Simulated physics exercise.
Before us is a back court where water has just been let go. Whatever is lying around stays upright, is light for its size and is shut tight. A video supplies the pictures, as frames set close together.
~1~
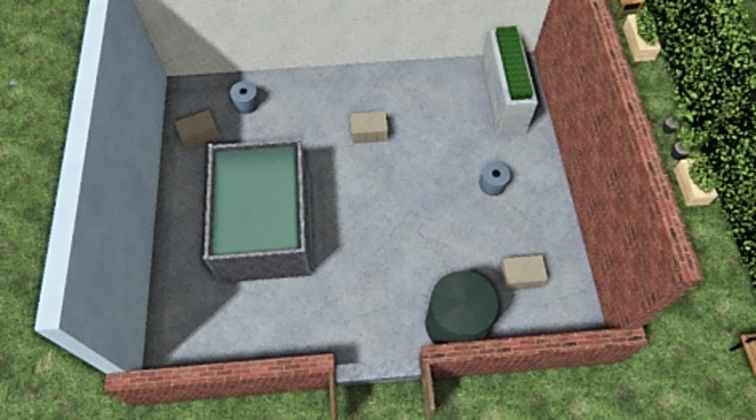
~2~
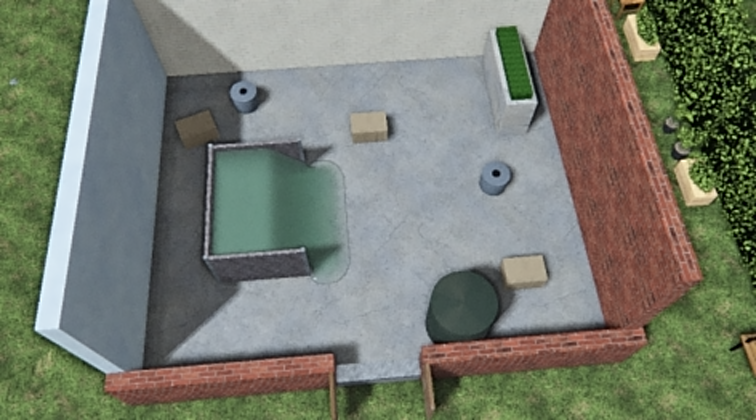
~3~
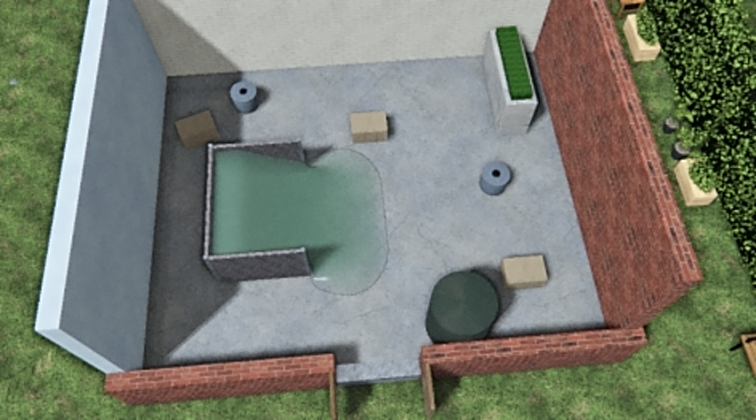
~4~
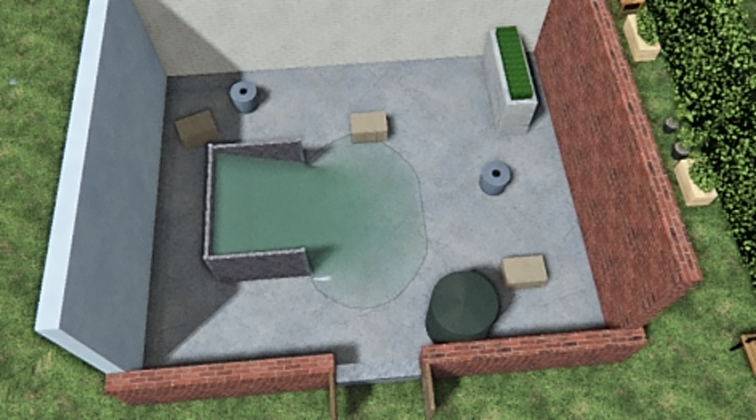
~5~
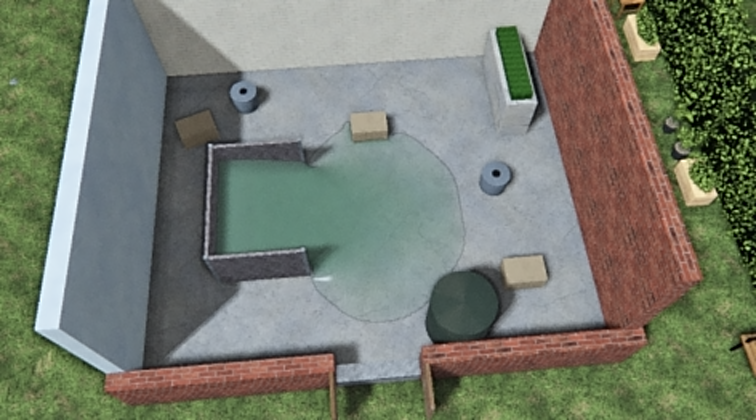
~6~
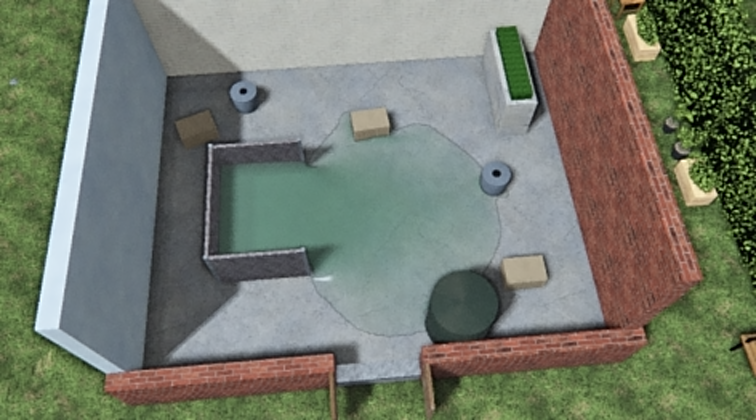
A walled back court with a grey paved floor, bordered by grass and a hedge, is seen from high above by a still camera. A dark-rimmed tank of green water sits left of centre, among tan crates and blue-grey tubs, with a dark green round object lower right. The tank's right side opens and water spreads rightward in a widening, thinning sheet, slightly shifting the upper crate.
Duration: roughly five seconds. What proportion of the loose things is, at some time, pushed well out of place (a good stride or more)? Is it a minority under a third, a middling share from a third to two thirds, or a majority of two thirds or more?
The portion knocked well out of place is a third to two thirds.
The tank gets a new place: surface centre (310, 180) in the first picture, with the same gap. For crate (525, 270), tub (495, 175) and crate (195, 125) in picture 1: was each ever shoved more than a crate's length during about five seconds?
Well, the first one got driven a long way, the second got driven a long way, and the third didn't get far.
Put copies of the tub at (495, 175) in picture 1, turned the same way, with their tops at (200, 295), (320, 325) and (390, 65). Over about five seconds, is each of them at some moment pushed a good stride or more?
Copy one: Barely shifts; copy two: Barely shifts; copy three: Slides well clear.
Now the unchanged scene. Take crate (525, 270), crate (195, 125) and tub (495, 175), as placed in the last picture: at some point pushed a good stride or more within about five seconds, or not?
In sequence: Covered the distance, fell short, covered the distance.
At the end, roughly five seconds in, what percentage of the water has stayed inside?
Roughly 96 percent.
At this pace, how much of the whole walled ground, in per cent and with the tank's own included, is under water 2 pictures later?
That works out to about 45 in a hundred.
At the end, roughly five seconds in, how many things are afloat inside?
The number is 2.
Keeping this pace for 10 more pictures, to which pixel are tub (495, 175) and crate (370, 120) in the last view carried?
Close to (548, 143), and close to (397, 64).
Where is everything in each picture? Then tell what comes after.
In the first frame, a crate at (369, 122), on the bottom; a tub at (496, 174), on the bottom; 0 of 5 have shifted.
In the second frame, a crate at (369, 122) rests on the ground; a tub at (496, 174) rests on the ground; 0 of 5 have shifted.
In the third frame, a crate at (369, 122), on the bottom; a tub at (496, 174) rests on the ground; 0 of 5 have shifted.
In the fourth frame, a crate at (369, 122), on the bottom; a tub at (496, 174), on the bottom; 0 of 5 have shifted.
In the fifth frame, a crate at (369, 122) rests on the ground; a tub at (496, 174) rests on the ground; 0 of 5 have shifted.
In the sixth frame, a crate at (370, 119) rests on the ground, close to its start; a tub at (497, 174), on the bottom; 1 of 5 have shifted.
A moment on, 1 of 5 are well off their spots; 0 afloat.
Next, 3 of 5 are well off their spots; 2 afloat.
Later, 3 of 5 are well off their spots; 2 afloat.
In the end, 2 of 5 are well off their spots, and 3 have been at some point; 2 afloat.
